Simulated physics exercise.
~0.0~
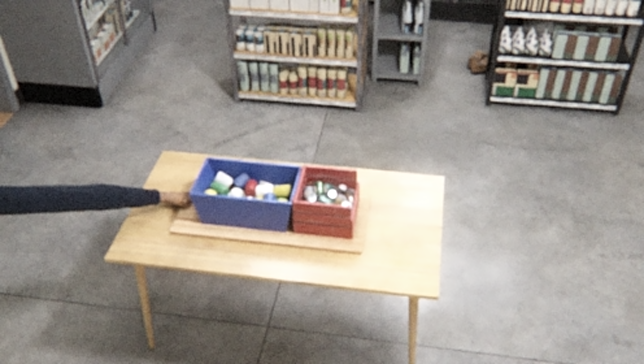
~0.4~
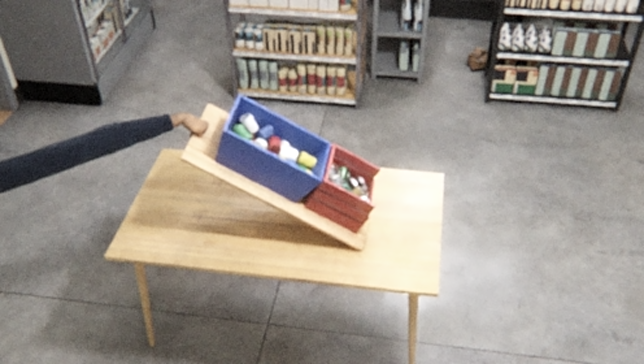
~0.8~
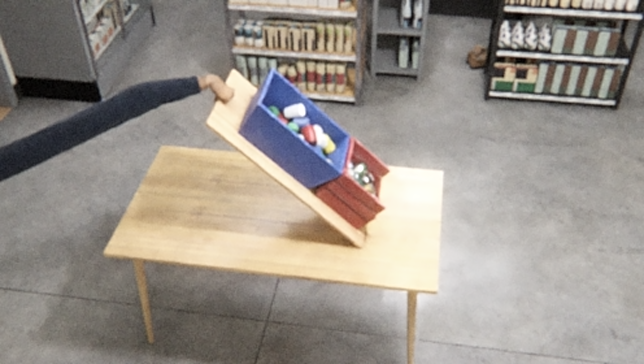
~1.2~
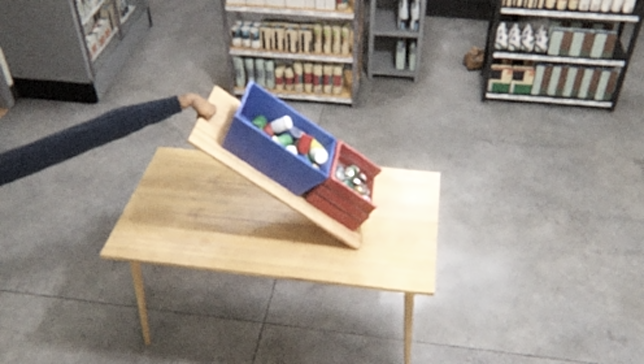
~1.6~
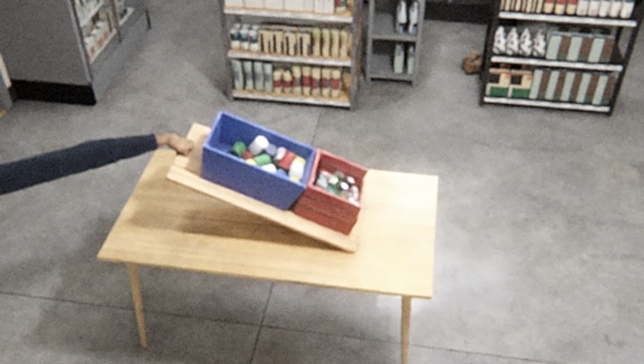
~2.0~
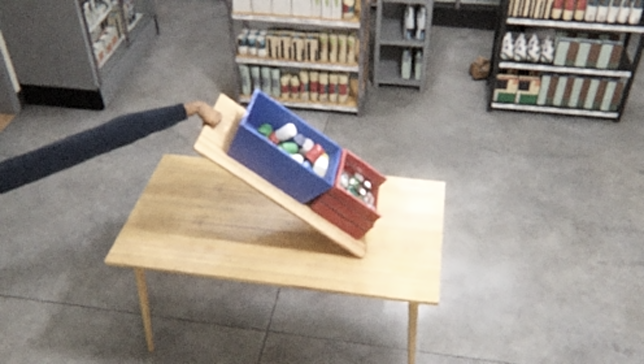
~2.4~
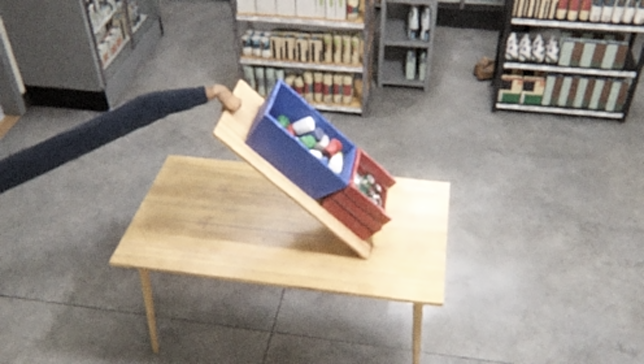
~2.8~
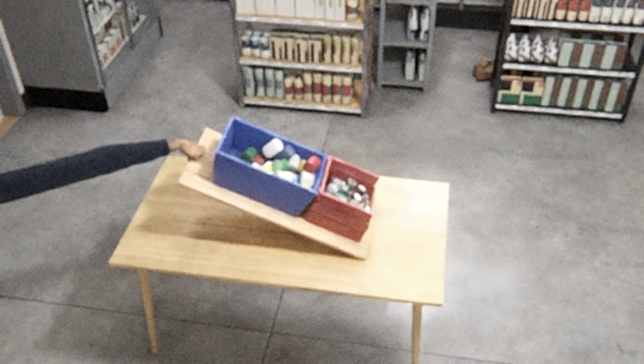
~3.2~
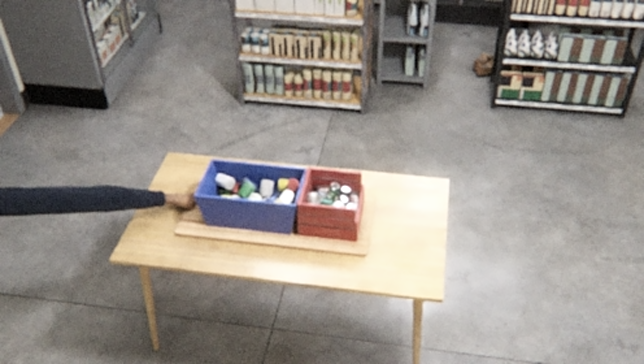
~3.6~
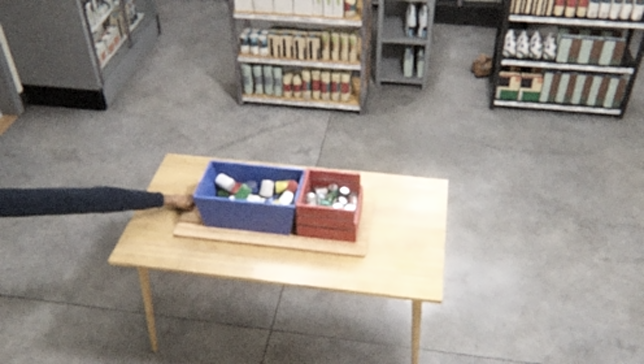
An arm tilts a board of two filled boxes rightward twice, then lowers it flat.
